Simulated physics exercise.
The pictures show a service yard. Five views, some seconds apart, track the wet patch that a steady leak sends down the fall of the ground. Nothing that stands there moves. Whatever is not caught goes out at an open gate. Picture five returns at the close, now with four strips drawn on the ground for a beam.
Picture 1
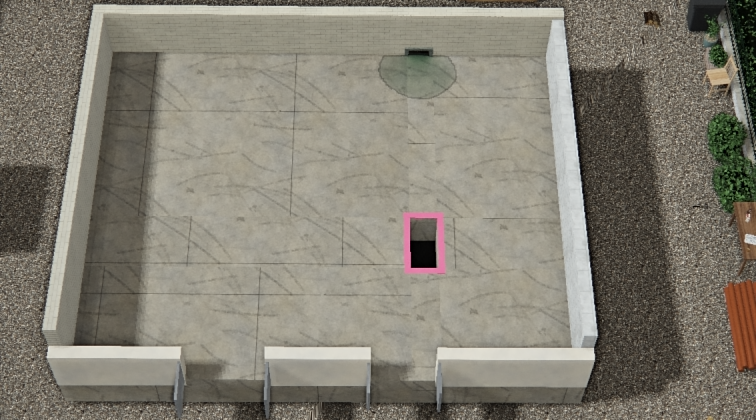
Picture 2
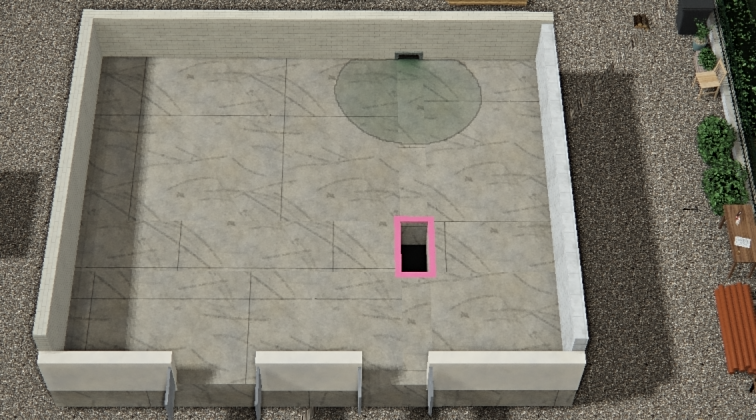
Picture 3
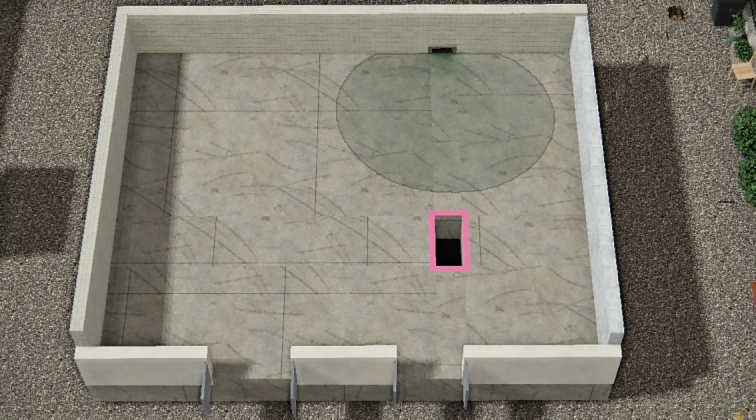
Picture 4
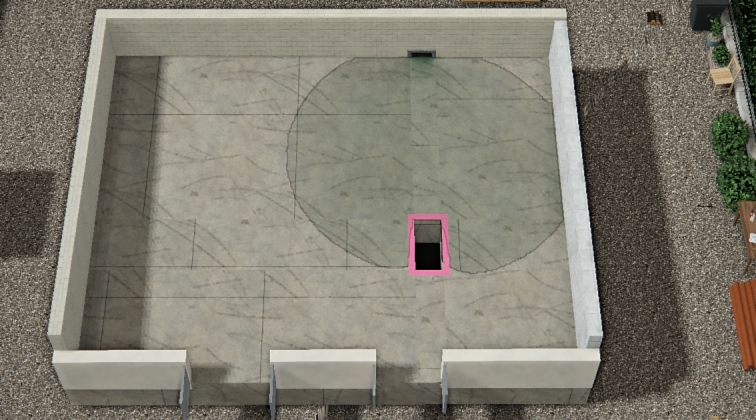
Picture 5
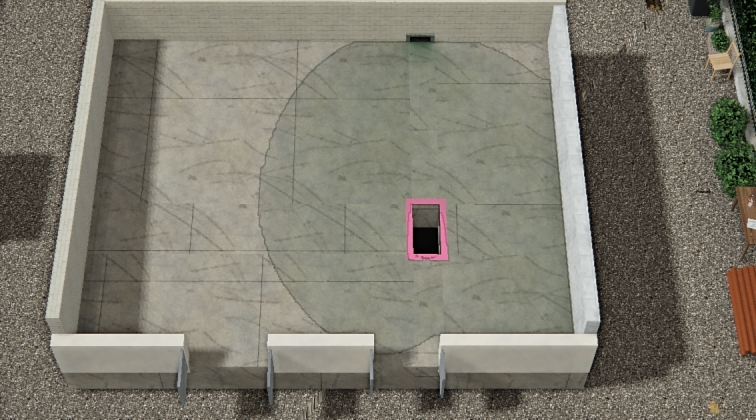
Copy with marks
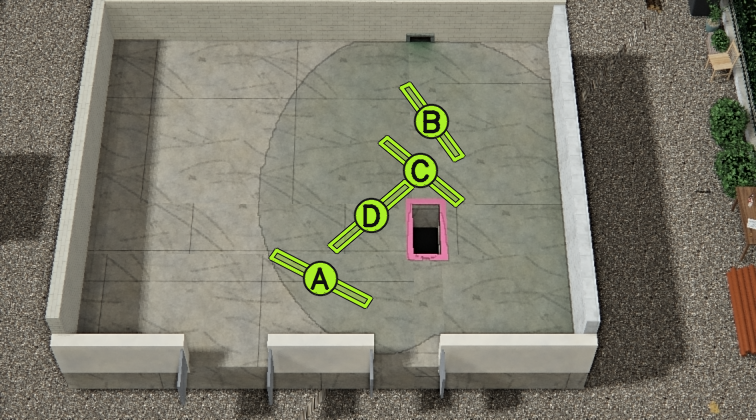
In a walled service yard seen from above, a small patch of greenish water lies below an outfall in the back wall. The water spreads outward across the paving, widening toward the right wall and reaching the pink-edged gully, then surrounds it and extends to the front wall near an open gate.
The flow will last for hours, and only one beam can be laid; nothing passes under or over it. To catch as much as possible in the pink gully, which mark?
Spot A.
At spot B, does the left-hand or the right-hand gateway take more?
More leaves on the right.
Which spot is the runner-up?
D it is.
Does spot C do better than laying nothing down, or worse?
Worse.
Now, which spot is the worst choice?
It is C.
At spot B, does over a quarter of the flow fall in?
No, it does not.
On the marked copy, A from (273, 254) to (367, 302); B from (405, 85) to (458, 157); C from (383, 140) to (459, 202); D from (333, 248) to (408, 184).
If A is chosen, about 23 % of the stream runs into the pink gully, about 76 % out by the gates.
If B is chosen, about 10 % of the stream runs into the pink gully, about 88 % out by the gates.
If C is chosen, about 6 % of the stream runs into the pink gully, about 92 % out by the gates.
If D is chosen, about 15 % of the stream runs into the pink gully, about 85 % out by the gates.
